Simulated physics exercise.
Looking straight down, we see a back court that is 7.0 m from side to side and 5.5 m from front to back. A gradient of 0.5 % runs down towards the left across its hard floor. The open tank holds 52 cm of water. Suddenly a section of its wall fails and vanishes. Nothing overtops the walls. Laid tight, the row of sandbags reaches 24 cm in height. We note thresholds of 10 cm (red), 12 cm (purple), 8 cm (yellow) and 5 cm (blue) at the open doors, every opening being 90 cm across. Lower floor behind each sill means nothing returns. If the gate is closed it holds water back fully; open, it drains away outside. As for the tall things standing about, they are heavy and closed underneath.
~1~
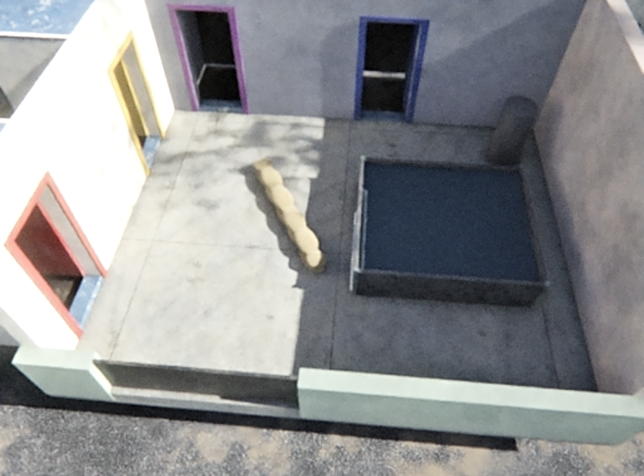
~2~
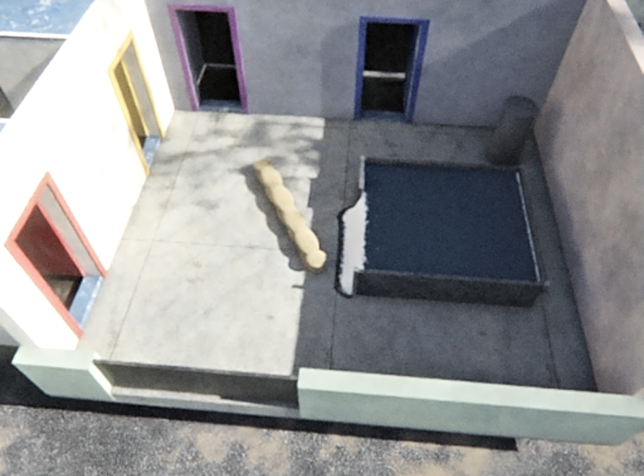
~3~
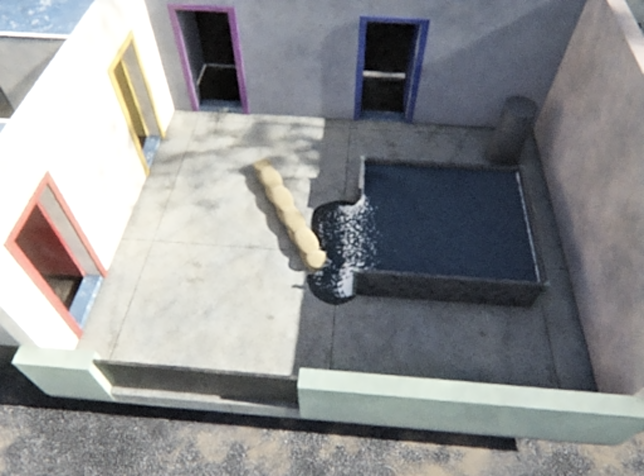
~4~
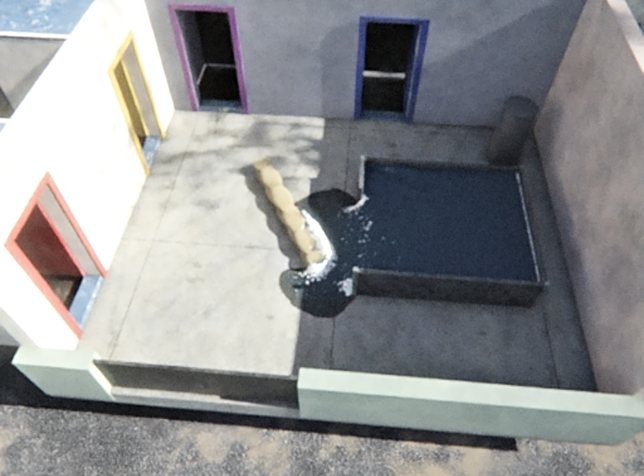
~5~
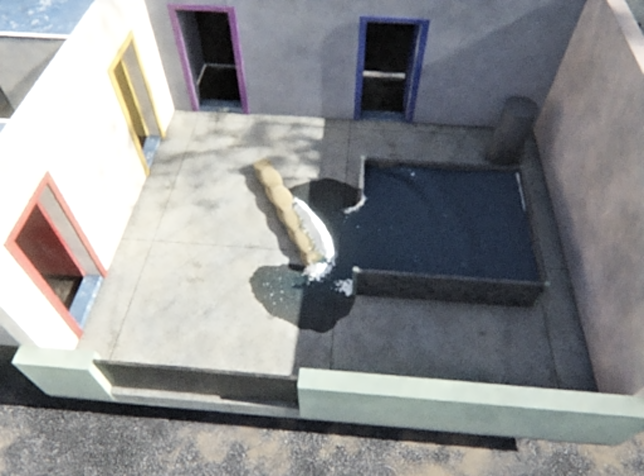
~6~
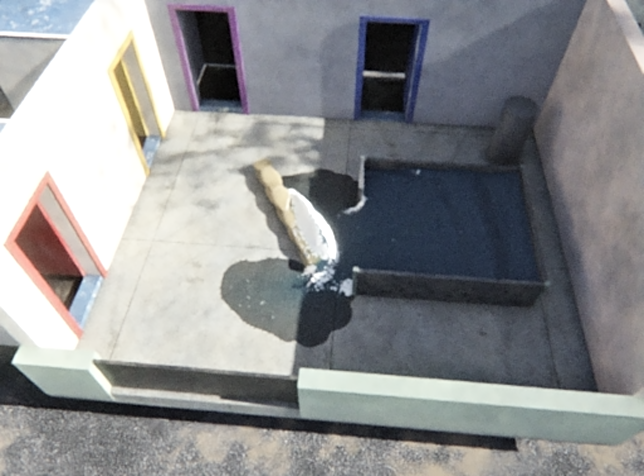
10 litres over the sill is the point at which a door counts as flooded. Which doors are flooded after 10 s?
At the end, at the red door the limit will be outstripped; at the purple door the limit will not be outstripped; at the yellow door the limit will be outstripped; at the blue door the limit will be outstripped.
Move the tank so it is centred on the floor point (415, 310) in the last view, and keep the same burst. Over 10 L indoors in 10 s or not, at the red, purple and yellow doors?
So the red door tops the limit, the purple door tops the limit and the yellow door tops the limit.
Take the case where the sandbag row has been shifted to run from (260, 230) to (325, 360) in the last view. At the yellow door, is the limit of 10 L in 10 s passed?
Then the yellow door stays beyond the limit.
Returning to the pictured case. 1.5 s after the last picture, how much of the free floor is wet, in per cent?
Close to 50 in a hundred parts are wet.
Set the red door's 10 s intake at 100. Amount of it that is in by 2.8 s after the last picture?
Some 30 per cent by then.
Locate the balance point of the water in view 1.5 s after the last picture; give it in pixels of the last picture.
The water's centre sits at about (372, 241).
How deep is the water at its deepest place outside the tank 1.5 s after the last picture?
38 cm or so.
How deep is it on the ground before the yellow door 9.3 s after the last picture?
Roughly 8.0 centimetres.
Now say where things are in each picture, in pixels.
In the first picture, still water, 52 cm deep, in the open tank at (445, 218).
In the second picture, water pours out at (359, 244) and has run 0.8 m, to (351, 210); typically 10 cm deep outside, 52 cm at the open tank's back.
In the third picture, water pours out at (359, 245) and has run 1.0 m, to (326, 209); typically 11 cm deep outside, 52 cm at the open tank's back.
In the fourth picture, water pours out at (358, 245) and has run 1.3 m, to (298, 207); typically 10 cm deep outside, 52 cm at the open tank's back.
In the fifth picture, the front is at (260, 293), 1.7 m from the gap at (359, 245); 2.4 m2 of floor is under water; 52 cm left at the back of the open tank.
In the sixth picture, the front is at (231, 298), 2.1 m from the gap at (359, 245); 3.1 m2 of floor is under water; 51 cm left at the back of the open tank.
Then, 0.7 s after the last picture water covers 30 % of the floor and is deepest (40 cm) near (322, 248); red door not reached, purple door not reached, yellow door not reached, blue door not reached.
Then, 1.5 s after the last picture water covers 50 % of the floor and is deepest (38 cm) near (333, 258); red door 5 cm at the sill, 0 L in, purple door 7 cm at the sill, 0 L in, yellow door not reached, blue door 4 cm at the sill, 0 L in.
Then, 2.8 s after the last picture water covers 60 % of the floor and is deepest (24 cm) near (66, 371); red door 19 cm at the sill, 19 L in, purple door 10 cm at the sill, 0 L in, yellow door 10 cm at the sill, 0 L in, blue door 9 cm at the sill, 7 L in.
Then, 5.3 s after the last picture water covers 80 % of the floor and is deepest (18 cm) near (272, 211); red door 11 cm at the sill, 61 L in, purple door 9 cm at the sill, 0 L in, yellow door 12 cm at the sill, 12 L in, blue door 6 cm at the sill, 20 L in.
Then, 9.3 s after the last picture water covers 95 % of the floor and is deepest (14 cm) near (81, 335); red door 12 cm at the sill, 63 L in, purple door 11 cm at the sill, 1 L in, yellow door 8 cm at the sill, 28 L in, blue door 5 cm at the sill, 26 L in.
